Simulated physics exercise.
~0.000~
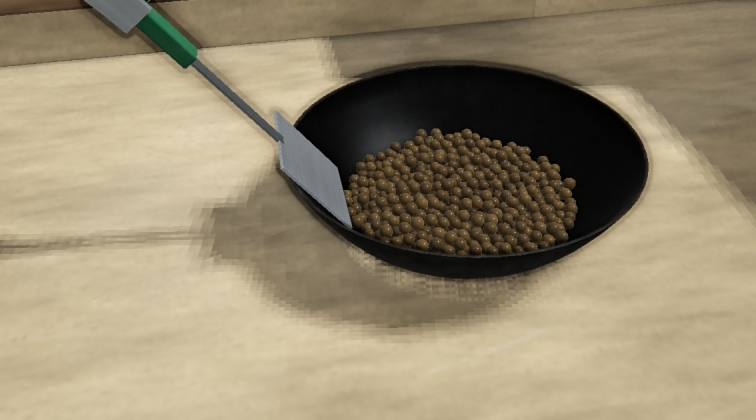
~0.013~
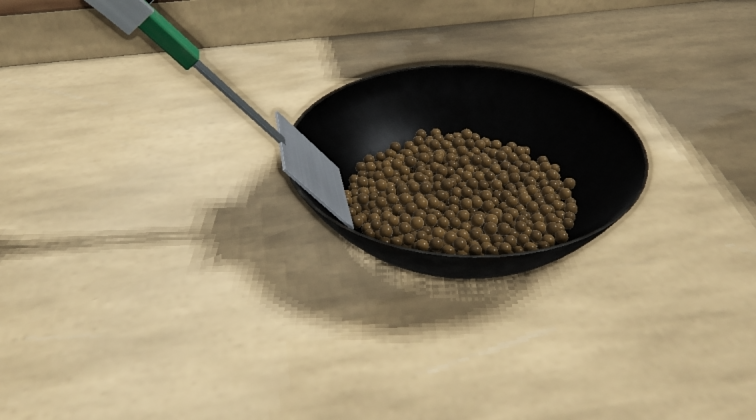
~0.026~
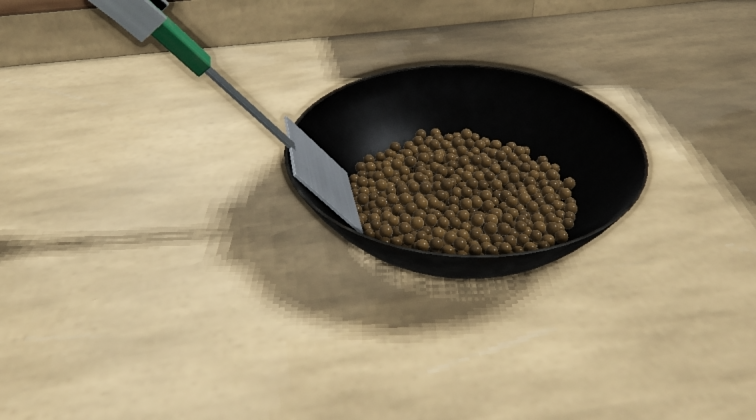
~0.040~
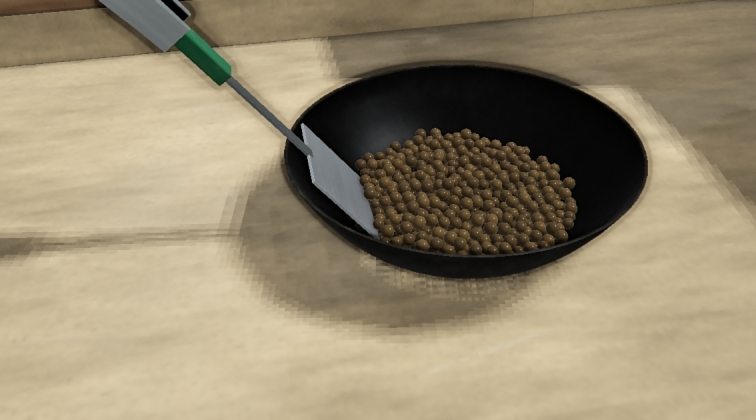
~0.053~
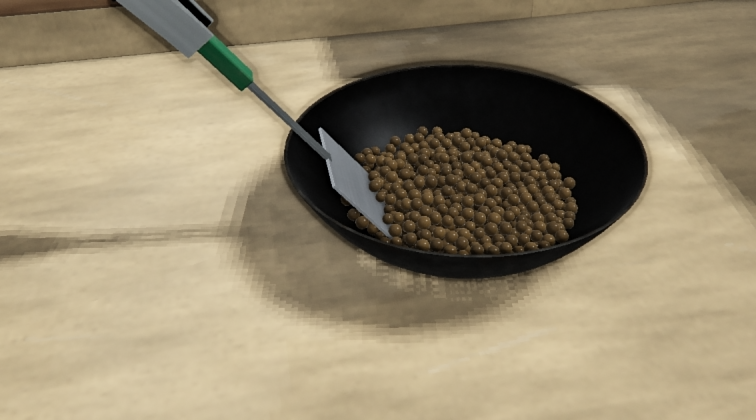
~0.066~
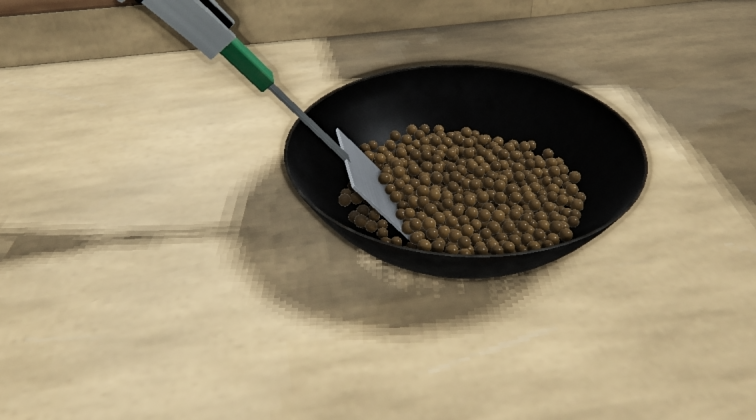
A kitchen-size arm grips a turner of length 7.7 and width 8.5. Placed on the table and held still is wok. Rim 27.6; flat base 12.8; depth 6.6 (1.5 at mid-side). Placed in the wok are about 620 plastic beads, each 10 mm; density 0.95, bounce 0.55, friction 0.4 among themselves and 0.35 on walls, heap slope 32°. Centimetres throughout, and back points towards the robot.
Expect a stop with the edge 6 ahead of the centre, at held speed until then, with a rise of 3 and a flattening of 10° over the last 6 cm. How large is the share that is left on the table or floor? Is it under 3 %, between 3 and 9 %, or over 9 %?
It is between 3 and 9 %.
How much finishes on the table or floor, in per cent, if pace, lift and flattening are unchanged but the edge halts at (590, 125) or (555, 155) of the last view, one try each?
Close to 35 and close to 15 per cent, respectively.
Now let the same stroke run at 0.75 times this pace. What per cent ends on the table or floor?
About 0 per cent.
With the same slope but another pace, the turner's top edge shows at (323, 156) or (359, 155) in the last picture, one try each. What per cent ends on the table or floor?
Some 0 and 10 per cent.
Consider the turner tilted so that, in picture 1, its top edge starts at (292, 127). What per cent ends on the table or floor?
Some 5 per cent.
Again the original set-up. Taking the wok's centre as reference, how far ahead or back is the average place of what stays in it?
Some 4.5 cm ahead of the centre.
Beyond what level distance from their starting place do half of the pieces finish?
Distance: Around 4 cm.
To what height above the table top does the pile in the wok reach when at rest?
Height at the end: Around 6.0 cm.
By 0.10 s, sloping 53°, highest piece 6 above the table; 616 in the wok.
By 0.13 s, sloping 49°, highest piece 7 above the table; 616 in the wok.
By 0.35 s, sloping 43°, highest piece 7 above the table; 588 in the wok, 11 on the table or floor, 17 on the blade or in flight.
By 1.40 s, sloping 43°, highest piece 6 above the table; 588 in the wok, 28 on the table or floor.
Final count, 588 in the wok, 28 on the table or floor. That is 5 % on the table or floor.
